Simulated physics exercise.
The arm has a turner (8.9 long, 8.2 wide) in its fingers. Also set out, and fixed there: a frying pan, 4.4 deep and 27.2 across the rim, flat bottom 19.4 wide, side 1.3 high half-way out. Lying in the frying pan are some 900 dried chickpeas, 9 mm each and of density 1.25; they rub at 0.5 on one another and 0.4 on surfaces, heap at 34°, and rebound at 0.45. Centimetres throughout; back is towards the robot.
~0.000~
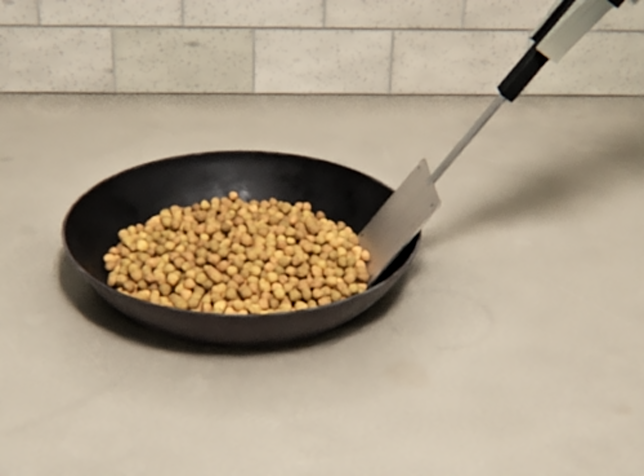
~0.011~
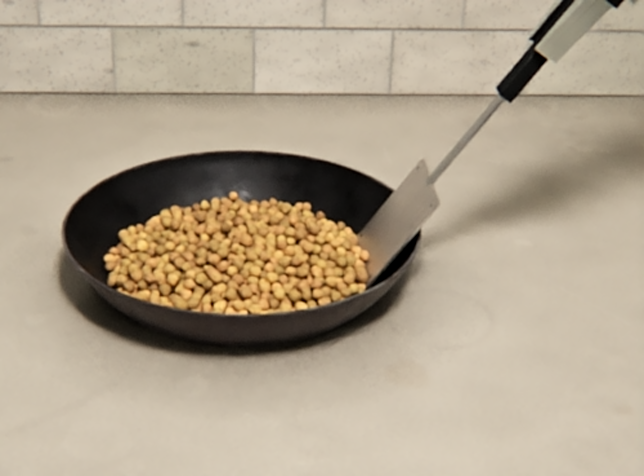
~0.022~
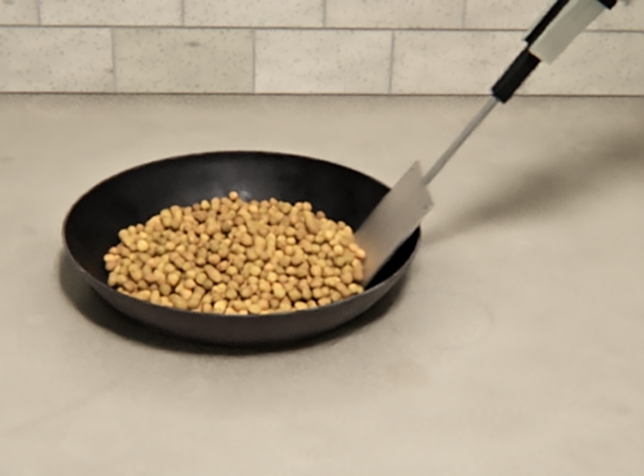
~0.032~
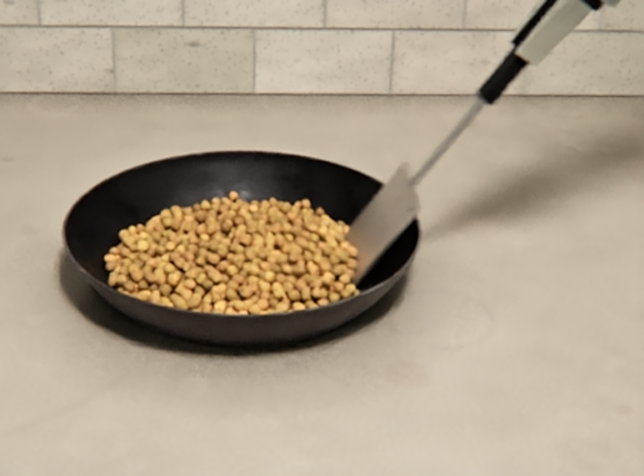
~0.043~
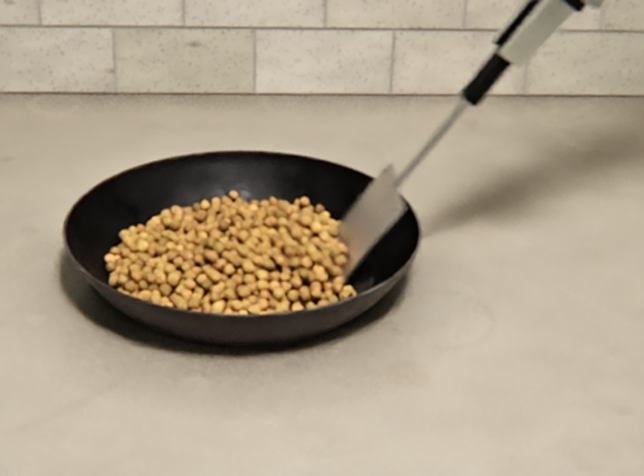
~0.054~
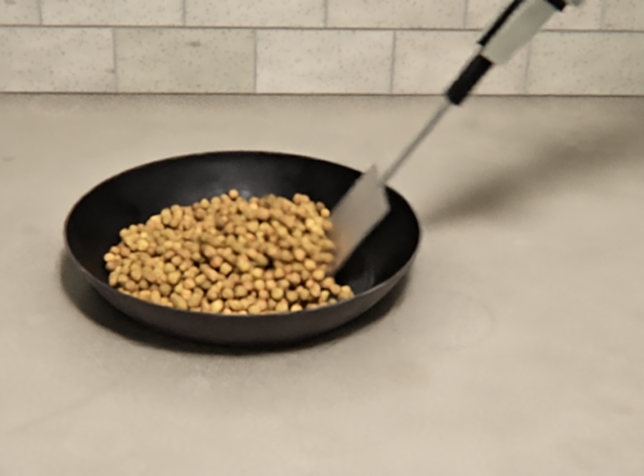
In this clip, a turner rests at the right side of a black frying pan of dried chickpeas on a gray counter, then slides left, pushing the nearby chickpeas toward the rest of the pile.
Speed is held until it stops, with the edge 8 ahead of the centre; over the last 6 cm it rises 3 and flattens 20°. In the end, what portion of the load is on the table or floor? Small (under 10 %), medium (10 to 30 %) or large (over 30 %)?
Medium.
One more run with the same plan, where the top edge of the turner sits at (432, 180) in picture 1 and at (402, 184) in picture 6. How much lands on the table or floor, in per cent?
It works out to about 5 %, more or less.
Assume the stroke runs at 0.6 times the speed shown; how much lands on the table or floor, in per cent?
About 5 per cent.
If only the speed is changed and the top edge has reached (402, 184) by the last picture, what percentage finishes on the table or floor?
That share would be some 5 percent.
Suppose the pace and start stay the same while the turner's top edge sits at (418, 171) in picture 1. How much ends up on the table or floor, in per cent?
I'd estimate close to 15 per cent.
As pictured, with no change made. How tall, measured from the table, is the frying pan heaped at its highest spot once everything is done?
5.0 cm.
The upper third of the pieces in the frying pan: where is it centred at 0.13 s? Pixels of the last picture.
It is centred close to (204, 239).
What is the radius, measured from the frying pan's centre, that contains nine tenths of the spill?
It comes to about 55 cm.
After 0.09 s, sloping 55°, highest piece 7 above the table; 900 in the frying pan.
After 0.13 s, sloping 50°, highest piece 9 above the table; 900 in the frying pan.
After 0.34 s, sloping 35°, highest piece 7 above the table; 765 in the frying pan, 122 on the table or floor, 13 on the blade or in flight.
After 1.39 s, sloping 35°, highest piece 5 above the table; 764 in the frying pan, 136 on the table or floor.
In the end, 764 in the frying pan, 136 on the table or floor. That is 15 % on the table or floor.
